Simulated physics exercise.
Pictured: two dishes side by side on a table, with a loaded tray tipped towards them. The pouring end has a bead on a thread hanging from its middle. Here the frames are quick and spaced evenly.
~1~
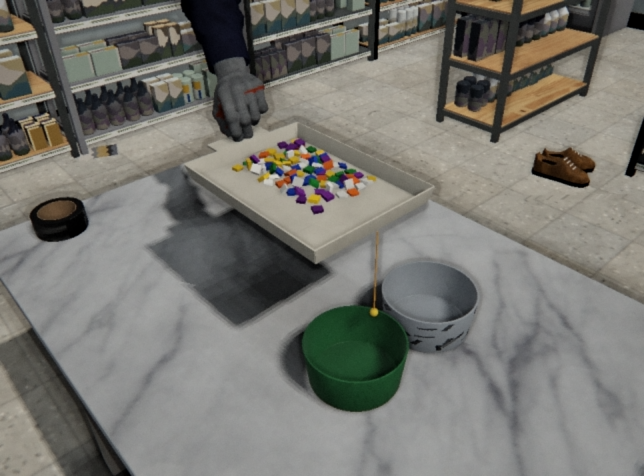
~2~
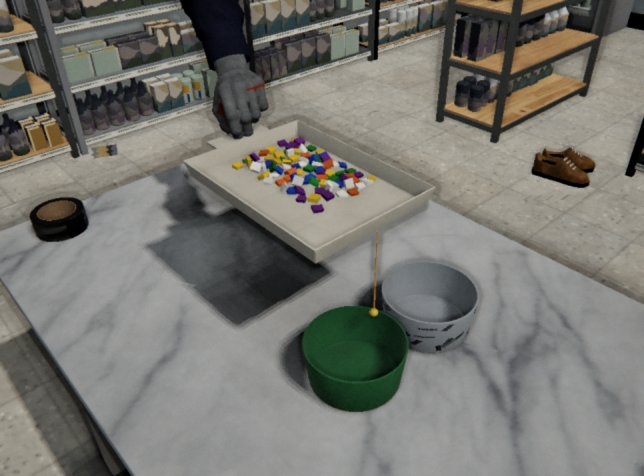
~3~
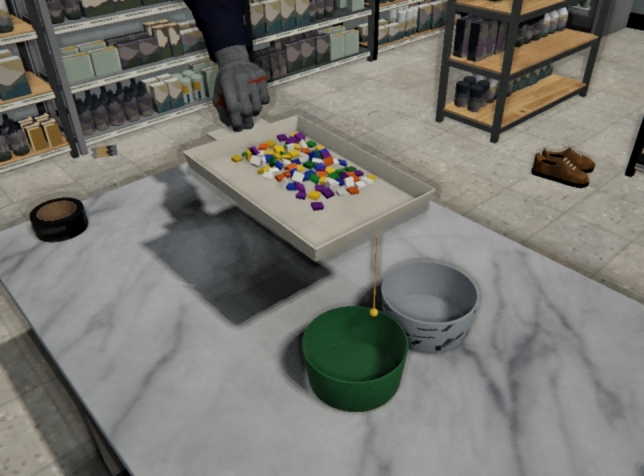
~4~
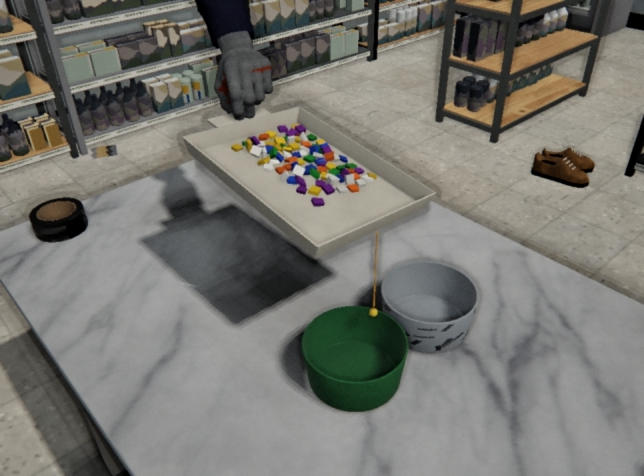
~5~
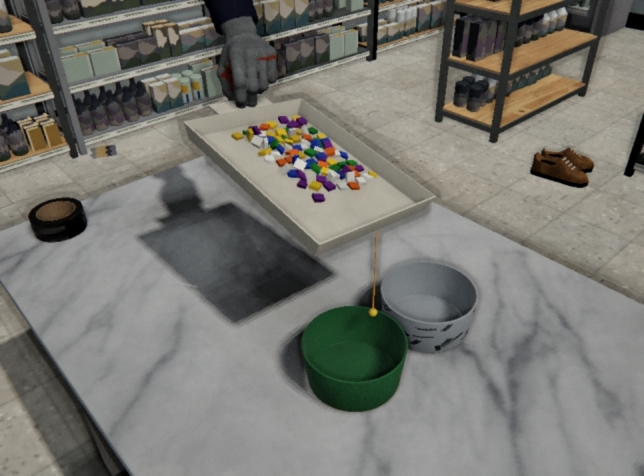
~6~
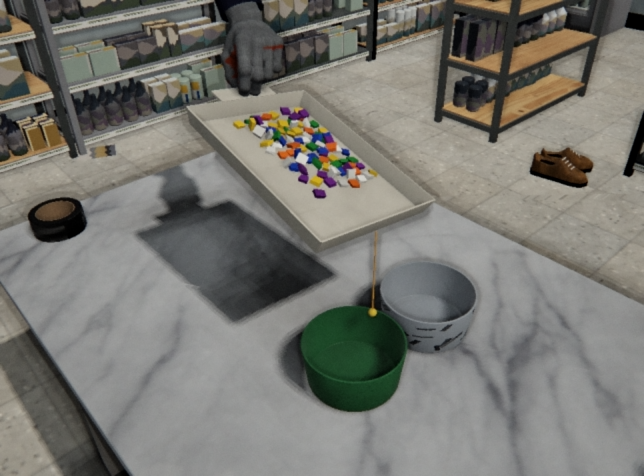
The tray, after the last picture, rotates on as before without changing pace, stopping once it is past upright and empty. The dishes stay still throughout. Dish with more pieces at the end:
Right.
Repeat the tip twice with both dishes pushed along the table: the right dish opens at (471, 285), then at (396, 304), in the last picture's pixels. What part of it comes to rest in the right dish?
Roughly 20 per cent, then roughly 80 per cent.
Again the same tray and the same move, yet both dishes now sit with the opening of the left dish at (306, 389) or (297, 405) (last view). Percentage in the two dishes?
It comes to about 20 per cent the first time and about 0 per cent the second.
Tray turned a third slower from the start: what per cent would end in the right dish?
Estimate: Some 100 %.
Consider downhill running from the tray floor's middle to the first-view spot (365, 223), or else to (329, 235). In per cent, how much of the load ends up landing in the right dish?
Roughly 20 % in the first case and 0 % in the second.
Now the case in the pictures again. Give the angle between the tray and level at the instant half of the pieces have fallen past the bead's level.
Around 100°, give or take.
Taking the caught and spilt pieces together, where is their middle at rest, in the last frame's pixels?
Roughly at pixel (424, 319).
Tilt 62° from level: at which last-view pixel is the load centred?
Near the pixel (399, 196).
Soon after the last picture, tray tipped steeply; nearly all on the tray; a stray few in the air.
A little later, tray tipped past a quarter turn; about a third on the tray; about half in the right dish; a stray few outside both; a small part in the air.
Later still, tray tipped past a quarter turn; nearly all in the right dish; a stray few outside both.
At rest, tray tipped past a quarter turn; none in the left dish; nearly all in the right dish; a stray few outside both.
